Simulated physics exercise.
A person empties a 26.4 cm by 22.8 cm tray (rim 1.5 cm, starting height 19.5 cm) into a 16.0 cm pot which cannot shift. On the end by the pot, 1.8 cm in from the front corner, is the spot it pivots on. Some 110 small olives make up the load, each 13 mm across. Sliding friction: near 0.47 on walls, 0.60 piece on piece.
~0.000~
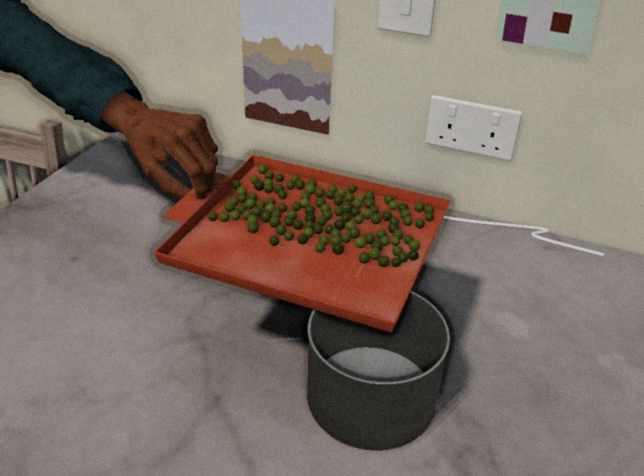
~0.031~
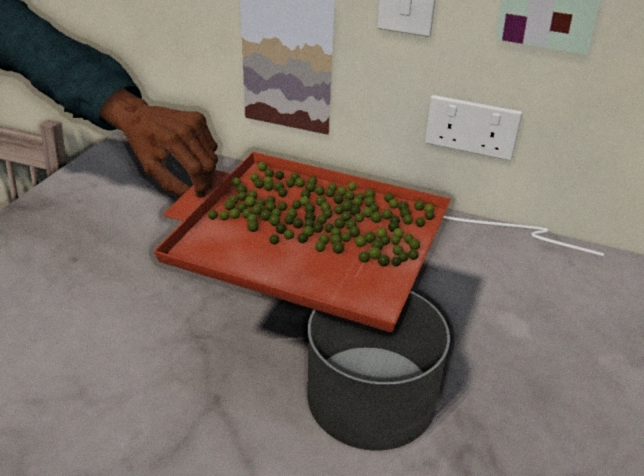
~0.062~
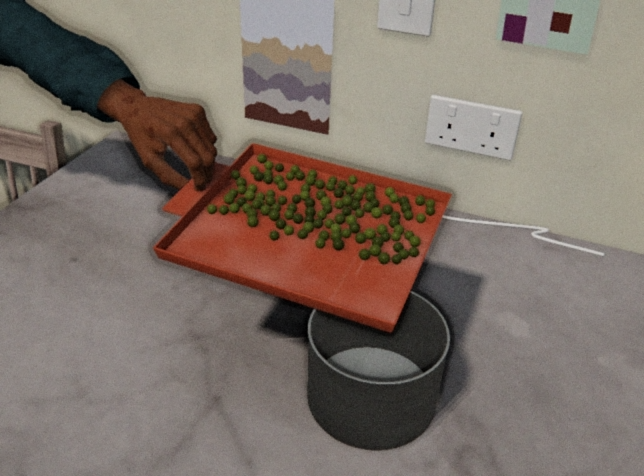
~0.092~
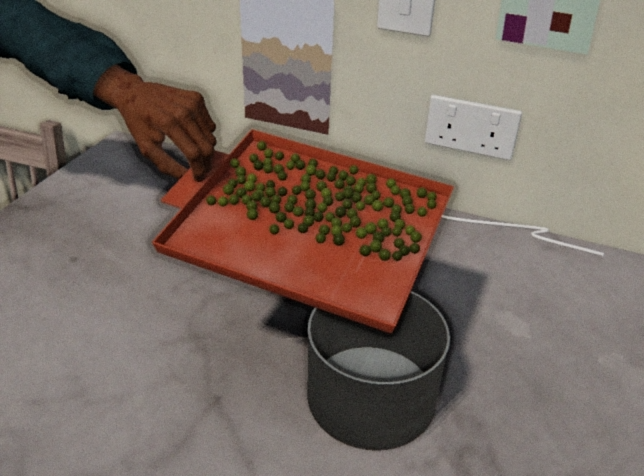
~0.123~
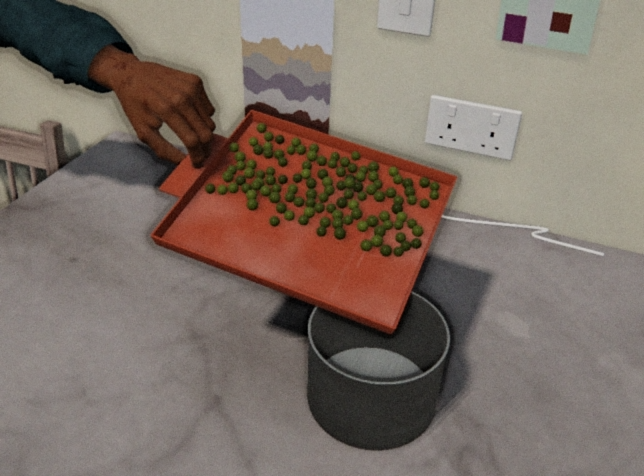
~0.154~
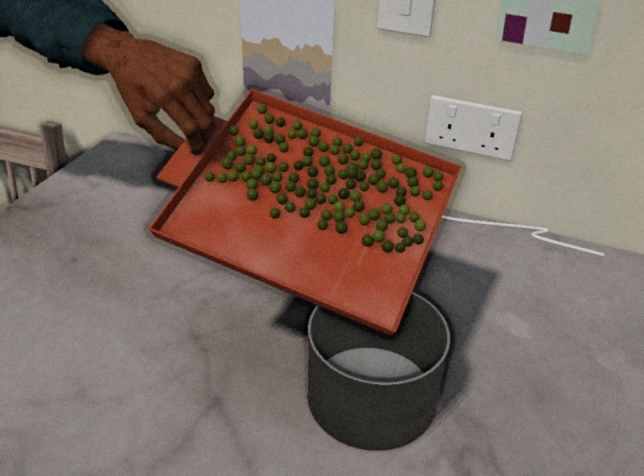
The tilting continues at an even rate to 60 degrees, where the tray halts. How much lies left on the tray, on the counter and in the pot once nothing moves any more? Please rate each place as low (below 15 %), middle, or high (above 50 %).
Left on the tray: Middle, counter: High, pot: Low.
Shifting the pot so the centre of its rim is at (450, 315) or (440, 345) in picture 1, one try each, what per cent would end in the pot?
First try about 0 per cent, second try about 0 per cent.
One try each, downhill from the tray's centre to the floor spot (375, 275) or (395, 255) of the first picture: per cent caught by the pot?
Estimate: Some 0 % and some 0 % respectively.
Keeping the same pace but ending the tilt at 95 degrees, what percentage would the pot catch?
That comes out at some 0 per cent.
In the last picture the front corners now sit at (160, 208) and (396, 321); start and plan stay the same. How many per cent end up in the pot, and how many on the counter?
Pot 0, counter 30.
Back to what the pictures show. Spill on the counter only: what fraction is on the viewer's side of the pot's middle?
Roughly 100 per cent.
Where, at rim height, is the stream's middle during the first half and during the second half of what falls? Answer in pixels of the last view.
At roughly (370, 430) first, later on at (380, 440).
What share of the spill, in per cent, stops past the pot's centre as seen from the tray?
Near 90 in a hundred.
After 0.27 s, tilt 42 degrees; the tray holds 100 %, the pot 0 %.
After 0.35 s, tilt 56 degrees; the tray holds 100 %, the pot 0 %.
Then, at 0.57 s, tilt 60 degrees; the tray holds 50 %, the pot 0 %.
In the end, at 1.6 s, tray 30 %, counter 70 %, pot 0 %.
